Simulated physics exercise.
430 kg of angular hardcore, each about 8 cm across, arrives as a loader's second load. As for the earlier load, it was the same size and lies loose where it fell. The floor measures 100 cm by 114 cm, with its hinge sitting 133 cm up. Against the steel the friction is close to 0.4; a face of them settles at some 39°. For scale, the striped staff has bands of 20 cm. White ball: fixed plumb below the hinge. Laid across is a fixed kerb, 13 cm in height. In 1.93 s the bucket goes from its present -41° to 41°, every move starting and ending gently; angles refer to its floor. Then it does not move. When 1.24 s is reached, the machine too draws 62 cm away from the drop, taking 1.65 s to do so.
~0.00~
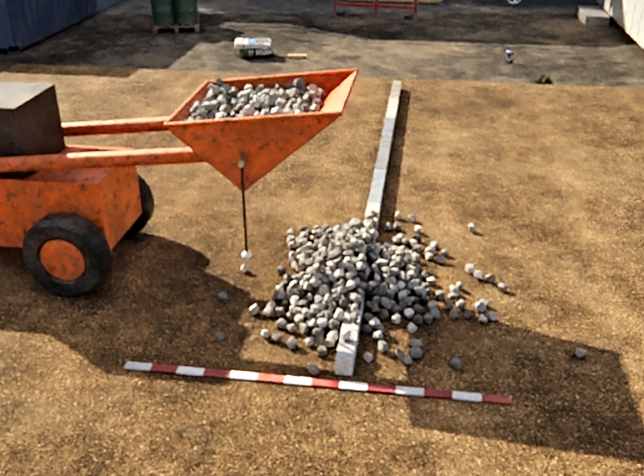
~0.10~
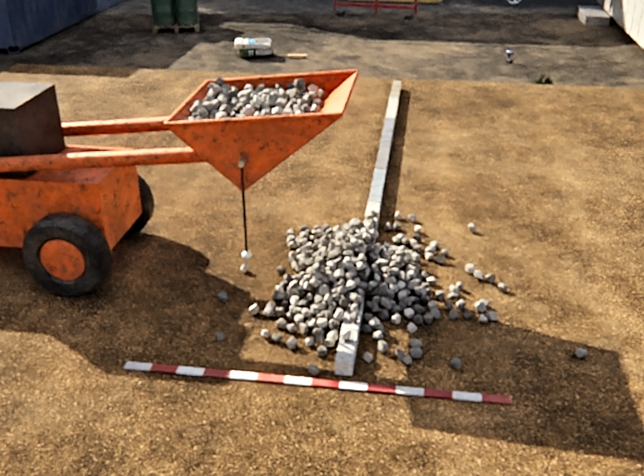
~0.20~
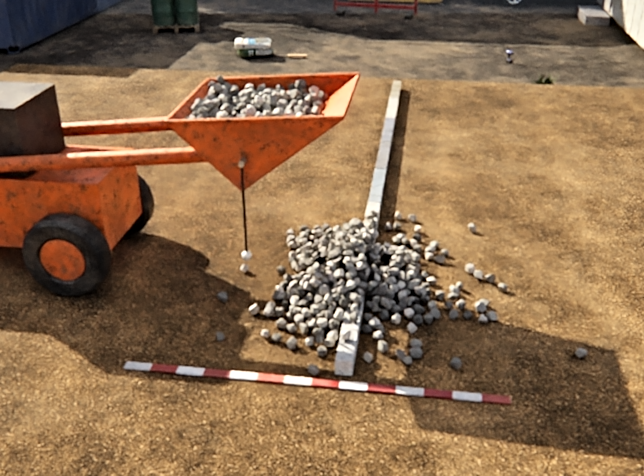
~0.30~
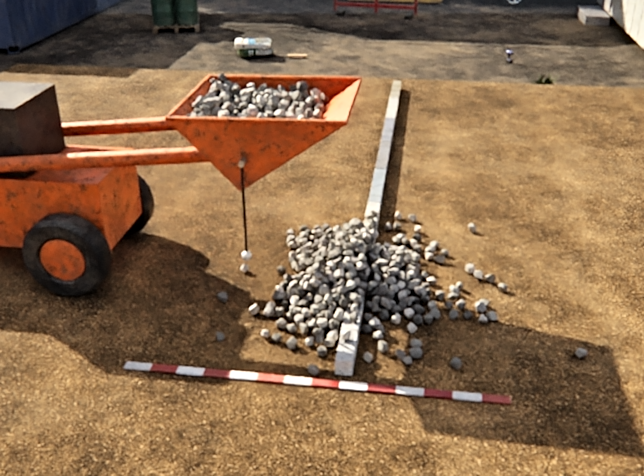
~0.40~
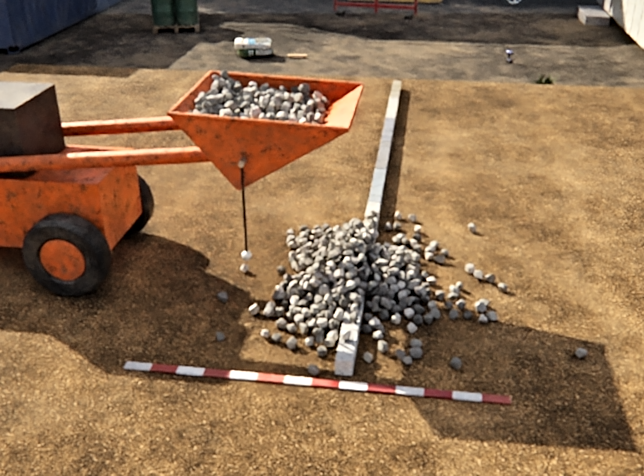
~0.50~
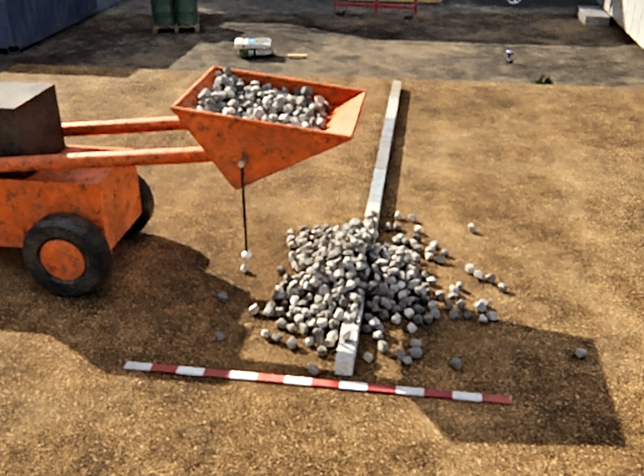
An orange loader held a bucket of grey stones above a loose pile heaped over a kerb, and the bucket slowly tilted a little, its front lip rising while the pile below stayed still.
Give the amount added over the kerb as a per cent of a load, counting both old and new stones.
About 18 per cent of a load.
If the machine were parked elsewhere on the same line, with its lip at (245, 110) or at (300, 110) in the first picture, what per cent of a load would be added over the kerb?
Roughly 0 and 0 per cent, in that order.
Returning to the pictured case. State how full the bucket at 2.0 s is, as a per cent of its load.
About 30 percent is still in there.
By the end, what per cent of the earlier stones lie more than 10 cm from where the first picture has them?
Estimate: 10 %, roughly.
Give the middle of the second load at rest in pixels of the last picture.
They come to rest centred about (313, 263).
After 1.5 s the floor is at 28°; in per cent of one load, 100 in the bucket, 70 on this side of the kerb, 30 over the kerb; the foremost stones are at (498, 304).
After 2.0 s the floor is at 41°; in per cent of one load, 29 in the bucket, 136 on this side of the kerb, 36 over the kerb; the foremost stones are at (498, 304).
After 3.3 s the floor is at 41°; in per cent of one load, 0 in the bucket, 152 on this side of the kerb, 48 over the kerb; the foremost stones are at (502, 298).
After 6.1 s the floor is at 41°; in per cent of one load, 0 in the bucket, 152 on this side of the kerb, 48 over the kerb; the foremost stones are at (502, 298). Net gain over the kerb, 18.
